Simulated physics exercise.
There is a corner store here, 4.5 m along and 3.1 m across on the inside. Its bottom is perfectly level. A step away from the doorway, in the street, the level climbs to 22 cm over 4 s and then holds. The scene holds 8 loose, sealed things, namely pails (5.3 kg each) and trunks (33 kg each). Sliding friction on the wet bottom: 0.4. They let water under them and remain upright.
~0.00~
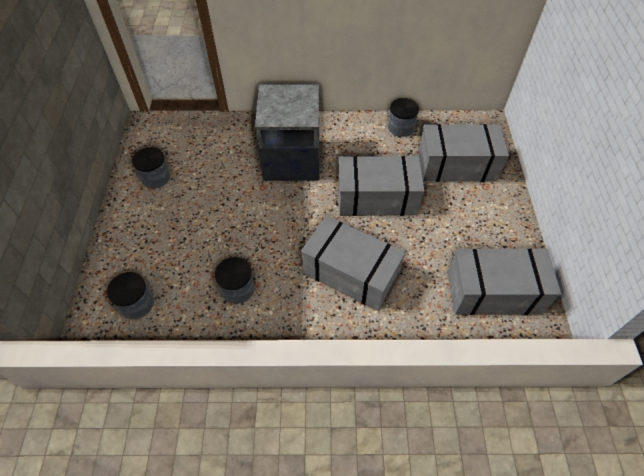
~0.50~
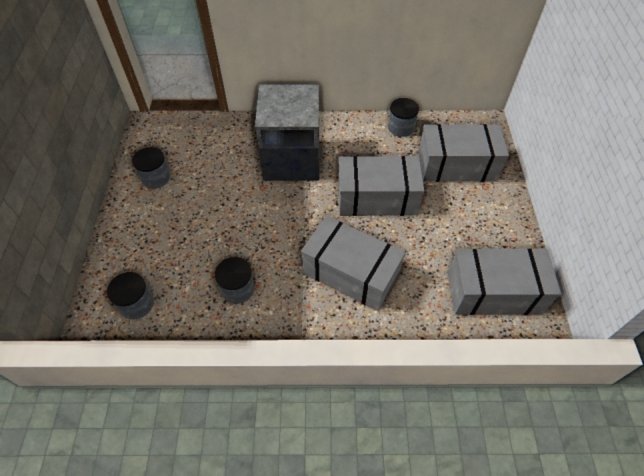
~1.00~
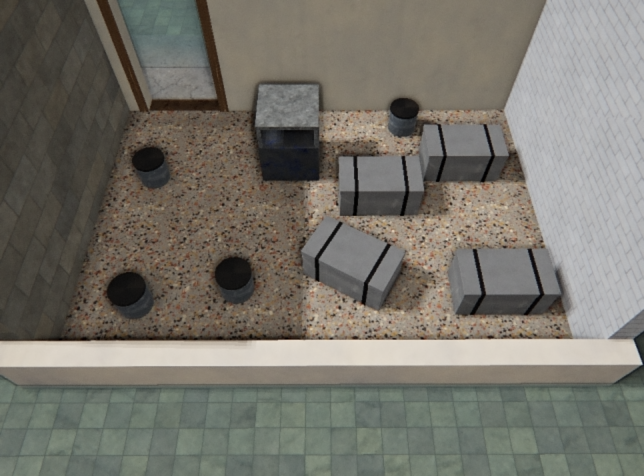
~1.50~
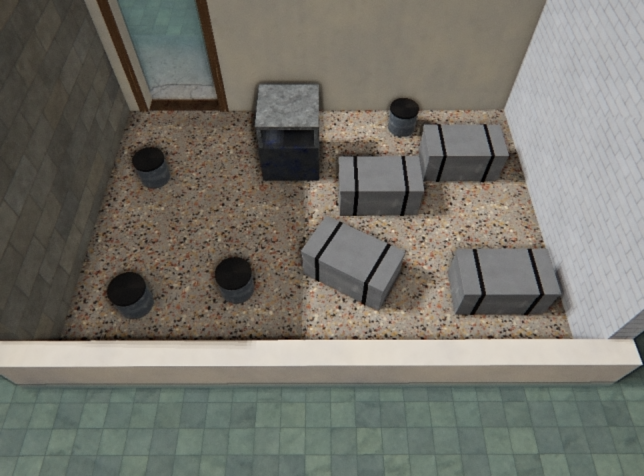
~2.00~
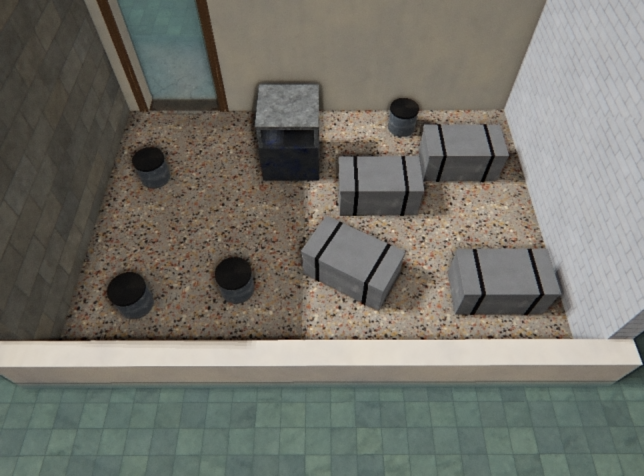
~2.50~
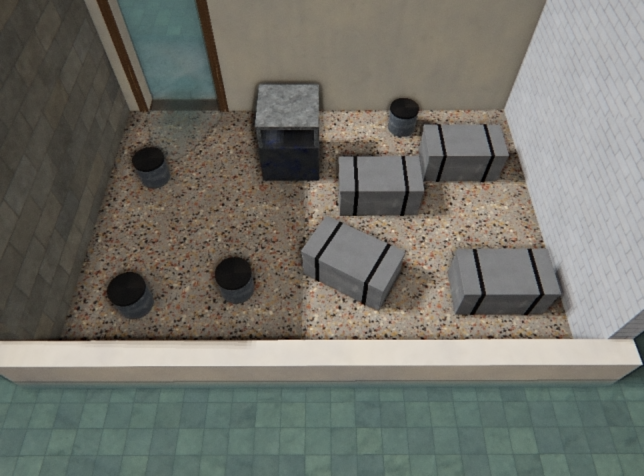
Greenish water spreads over the paving outside a low wall and fills the doorway at upper left, then just reaches the pebbled floor inside, where dark pails, strapped grey trunks and a stone-topped block all stay still.
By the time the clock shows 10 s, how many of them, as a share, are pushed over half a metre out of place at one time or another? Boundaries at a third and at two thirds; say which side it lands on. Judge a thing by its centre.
It's shaping up to be some of them, a third to two thirds.
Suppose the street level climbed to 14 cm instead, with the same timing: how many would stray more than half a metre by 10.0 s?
2.
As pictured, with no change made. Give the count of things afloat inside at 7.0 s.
At that time the total is 3.
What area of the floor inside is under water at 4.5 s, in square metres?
I'd estimate close to 5.0 m2.
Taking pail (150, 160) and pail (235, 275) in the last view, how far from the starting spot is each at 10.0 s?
400 cm, 300 cm.
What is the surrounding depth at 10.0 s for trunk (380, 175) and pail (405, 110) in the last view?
5 and 2 cm.
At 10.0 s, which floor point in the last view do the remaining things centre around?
About (451, 229).
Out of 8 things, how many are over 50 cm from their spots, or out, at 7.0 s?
The answer is 2.
After 3.5 s 0 of 8 are over 50 cm from their spots; 0 afloat.
After 4.5 s 1 of 8 are over 50 cm from their spots; 0 afloat.
After 7.0 s 2 of 8 are over 50 cm from their spots; 3 afloat.
After 10.0 s 4 of 8 are over 50 cm from their spots, and 4 have been at some point; 3 afloat.
